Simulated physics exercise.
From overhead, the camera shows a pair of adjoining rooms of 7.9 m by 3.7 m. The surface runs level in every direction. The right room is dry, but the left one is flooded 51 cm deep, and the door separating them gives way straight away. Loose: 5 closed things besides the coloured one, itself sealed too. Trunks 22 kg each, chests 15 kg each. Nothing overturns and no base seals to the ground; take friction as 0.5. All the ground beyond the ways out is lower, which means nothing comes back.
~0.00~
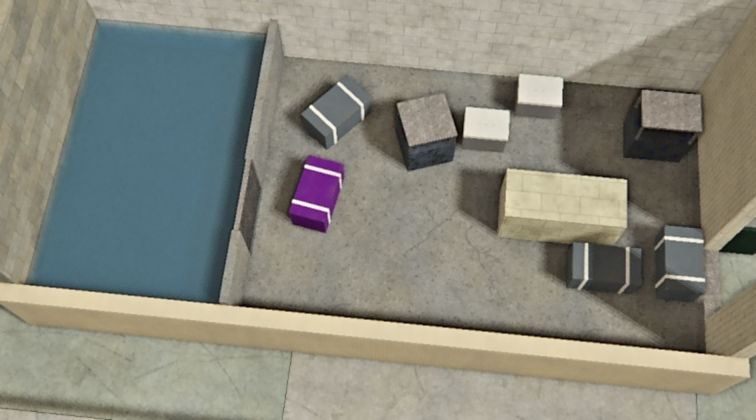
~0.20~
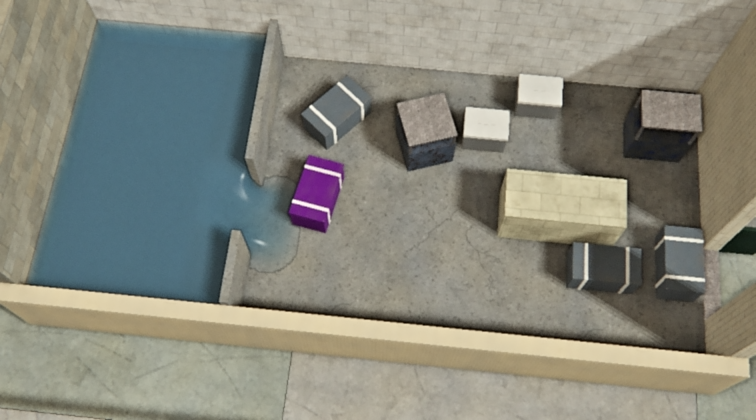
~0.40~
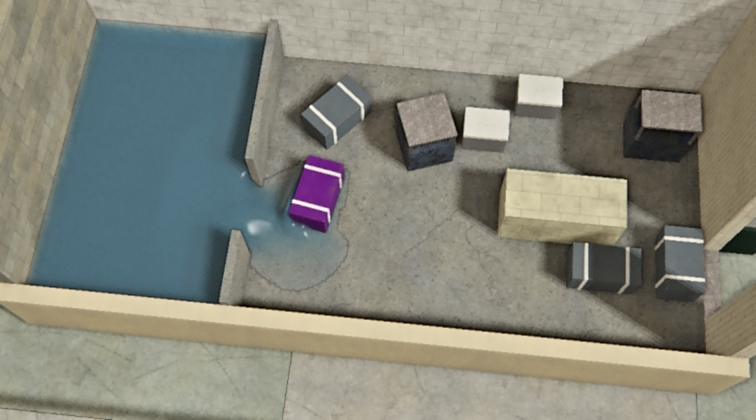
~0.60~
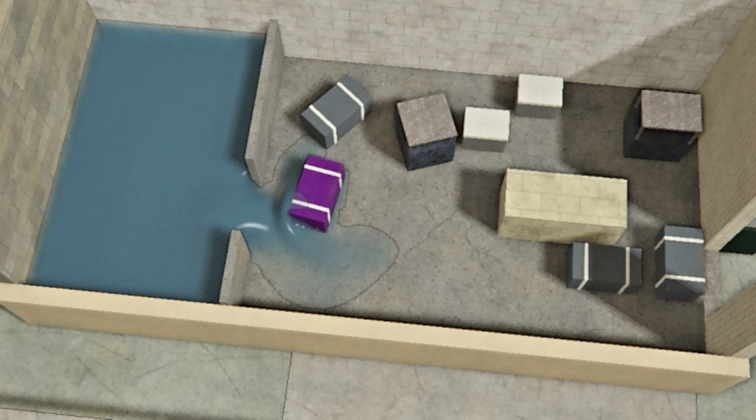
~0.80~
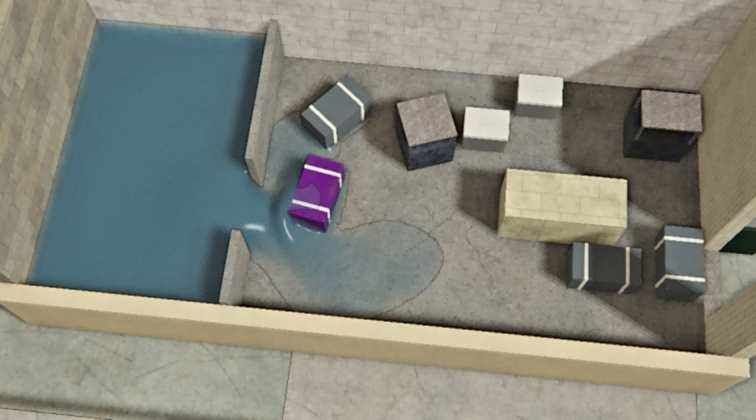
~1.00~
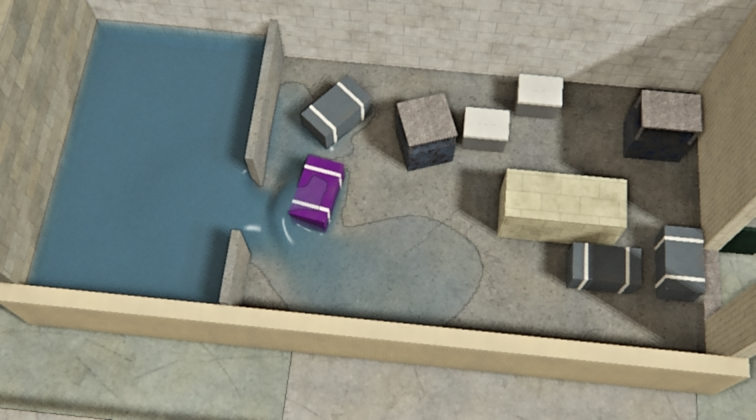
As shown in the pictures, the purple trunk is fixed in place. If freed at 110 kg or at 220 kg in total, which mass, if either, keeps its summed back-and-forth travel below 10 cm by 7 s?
I'd say the heavier is needed.
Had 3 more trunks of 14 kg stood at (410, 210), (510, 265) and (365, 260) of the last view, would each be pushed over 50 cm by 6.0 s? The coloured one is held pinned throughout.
Result by item: Within it; beyond it; beyond it.
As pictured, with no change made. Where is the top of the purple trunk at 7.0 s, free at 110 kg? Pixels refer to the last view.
Somewhere about (392, 177).
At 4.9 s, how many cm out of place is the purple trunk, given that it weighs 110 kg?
100 cm.
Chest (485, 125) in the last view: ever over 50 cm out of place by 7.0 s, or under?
It goes below it.
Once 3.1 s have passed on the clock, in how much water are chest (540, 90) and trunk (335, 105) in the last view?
Roughly 5 and 7 cm.
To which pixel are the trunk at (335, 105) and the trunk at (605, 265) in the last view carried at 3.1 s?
Estimated pixels: (386, 97) and (631, 253).
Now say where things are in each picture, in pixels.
The purple trunk at (316, 188), on the bottom; 8.7 m2 under water; 0 of 6 have shifted, in the first picture.
The purple trunk at (316, 188), on the bottom; 9.3 m2 under water; 0 of 6 have shifted, in the second picture.
The purple trunk at (316, 188) rests on the ground; water covers 9.8 m2; 0 of 6 have shifted, in the third picture.
The purple trunk at (316, 188) rests on the ground; water covers 10.7 m2; 0 of 6 have shifted, in the fourth picture.
The purple trunk at (316, 188) rests on the ground; 12.0 m2 under water; 0 of 6 have shifted, in the fifth picture.
The purple trunk at (316, 188), on the bottom; water covers 13.5 m2; 0 of 6 have shifted, in the sixth picture.
After 1.4 s the purple trunk would be 42 cm from its start with 110 kg and 0 cm from its start with 220 kg; 14 cm of water round it then.
After 3.1 s the purple trunk would be 93 cm from its start with 110 kg and 0 cm from its start with 220 kg; 12 cm of water round it then.
After 4.9 s the purple trunk would be 93 cm from its start with 110 kg and 0 cm from its start with 220 kg; 11 cm of water round it then.
After 7.0 s the purple trunk would be 93 cm from its start with 110 kg and 0 cm from its start with 220 kg; 10 cm of water round it then.
